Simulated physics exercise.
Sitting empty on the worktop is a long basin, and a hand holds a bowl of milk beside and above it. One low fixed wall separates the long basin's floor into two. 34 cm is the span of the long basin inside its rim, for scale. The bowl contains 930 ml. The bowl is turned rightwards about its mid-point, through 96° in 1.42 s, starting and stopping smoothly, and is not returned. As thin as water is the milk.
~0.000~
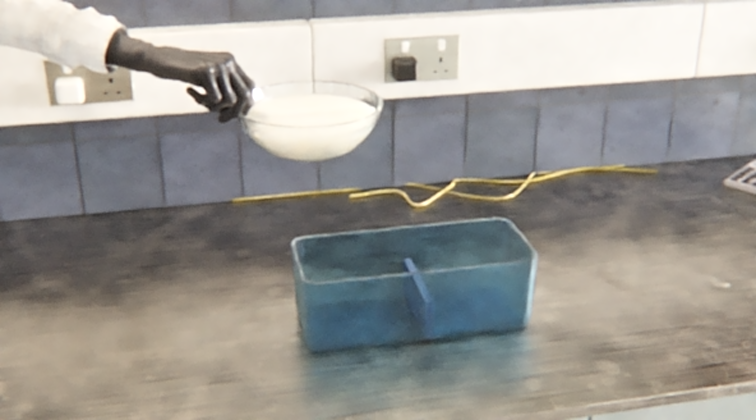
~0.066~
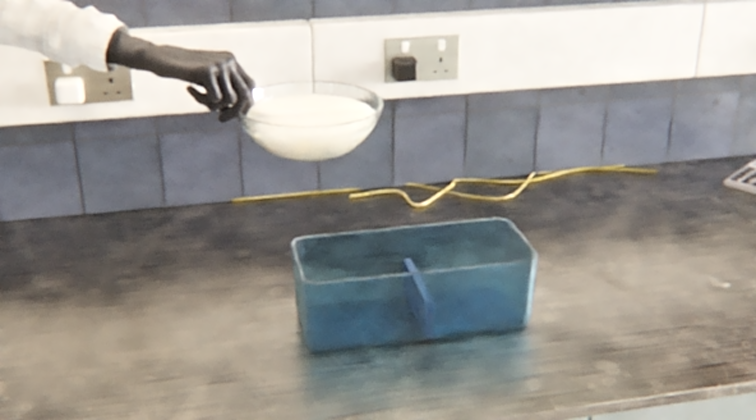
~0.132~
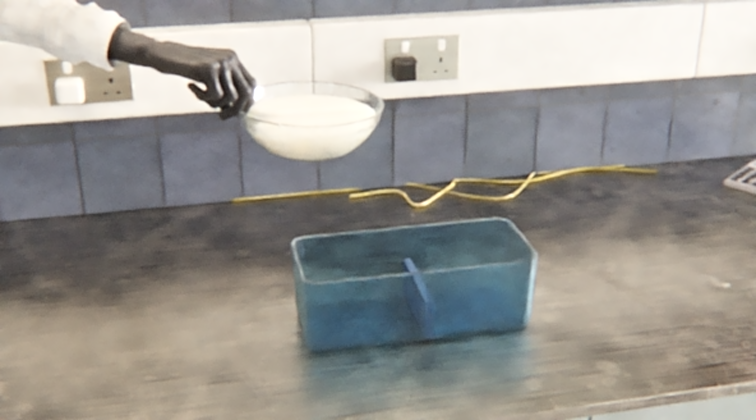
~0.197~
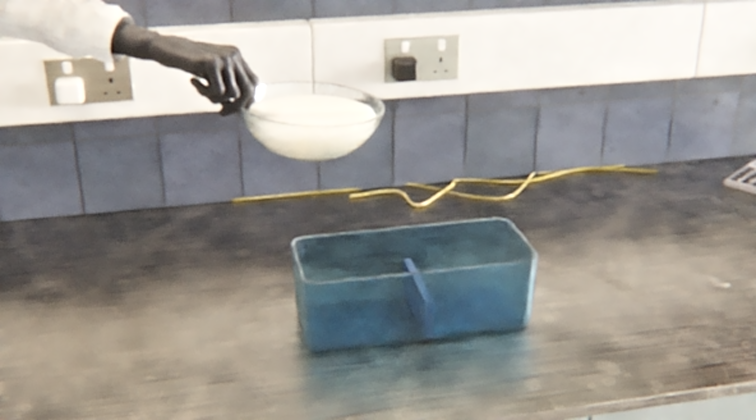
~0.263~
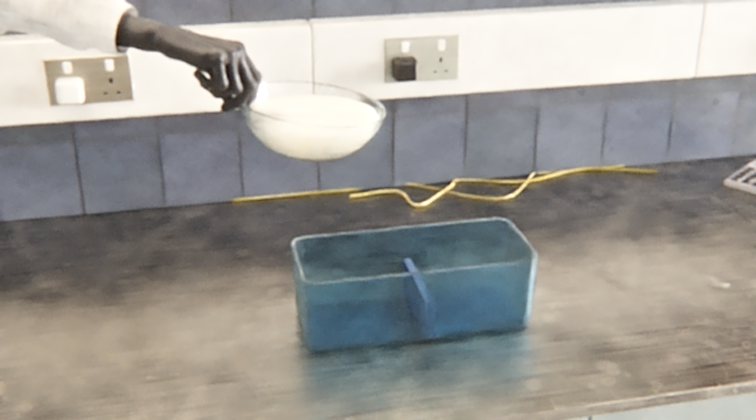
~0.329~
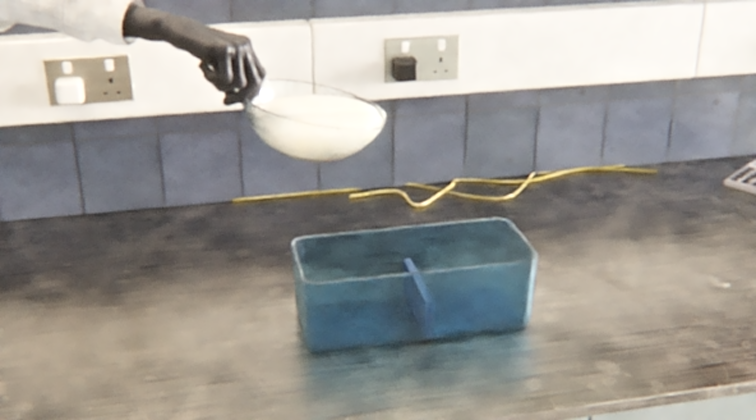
In this clip, a dark-gloved hand holds a clear bowl of milk above and beside an empty long blue basin on a dark worktop, then gradually tilts the bowl slightly to the right while the basin stays still.
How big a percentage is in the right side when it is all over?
Roughly 70 per cent is in the right side.
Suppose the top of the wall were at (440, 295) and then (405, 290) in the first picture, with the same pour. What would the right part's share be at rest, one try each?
I'd say 40 percent on the first go, 75 percent on the next.
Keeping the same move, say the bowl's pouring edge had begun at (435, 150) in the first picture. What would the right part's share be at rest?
It would then come to around 95 percent.
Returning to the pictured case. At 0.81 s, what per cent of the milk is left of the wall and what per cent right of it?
Roughly 3 sits left and 22 sits right.
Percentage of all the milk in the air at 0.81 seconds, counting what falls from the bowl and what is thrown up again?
Close to 40 in a hundred.
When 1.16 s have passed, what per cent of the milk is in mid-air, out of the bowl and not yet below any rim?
In-air share: About 5 %.
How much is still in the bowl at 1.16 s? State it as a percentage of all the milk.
I'd say some 0 per cent remains.
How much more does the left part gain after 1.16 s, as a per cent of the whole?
That amounts to roughly 5 per cent of the whole.
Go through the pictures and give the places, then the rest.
In the first frame, it leans 0°; its right rim is at (380, 99); the milk meets the walls at (241, 118) and (374, 108); the long basin's rim runs from (297, 262) to (523, 239); the wall's top is at (418, 280).
In the second frame, it leans 1°; its right rim is at (380, 100); the milk meets the walls at (241, 117) and (374, 109).
In the third frame, it leans 2°; its right rim is at (381, 101); the milk meets the walls at (242, 116) and (374, 109).
In the fourth frame, it leans 5°; its right rim is at (382, 104); the milk meets the walls at (244, 116) and (375, 110).
In the fifth frame, it leans 8°; its right rim is at (383, 109); the milk meets the walls at (247, 116) and (378, 111).
In the sixth frame, it leans 12°; its right rim is at (383, 114); the milk meets the walls at (250, 116) and (381, 111).
By 0.81 s the tilt is 58° and 35 per cent is still to pour, 3 is left of the wall and 21 right of it.
By 1.16 s the tilt is 88° and 0 per cent is still to pour, 23 is left of the wall and 70 right of it.
By 1.52 s the tilt is 96° and 0 per cent is still to pour, 28 is left of the wall and 70 right of it.
By 1.92 s the tilt is 96° and 0 per cent is still to pour, 28 is left of the wall and 70 right of it.
At rest 28 per cent lies left of the wall, 70 right of it and 2 outside.
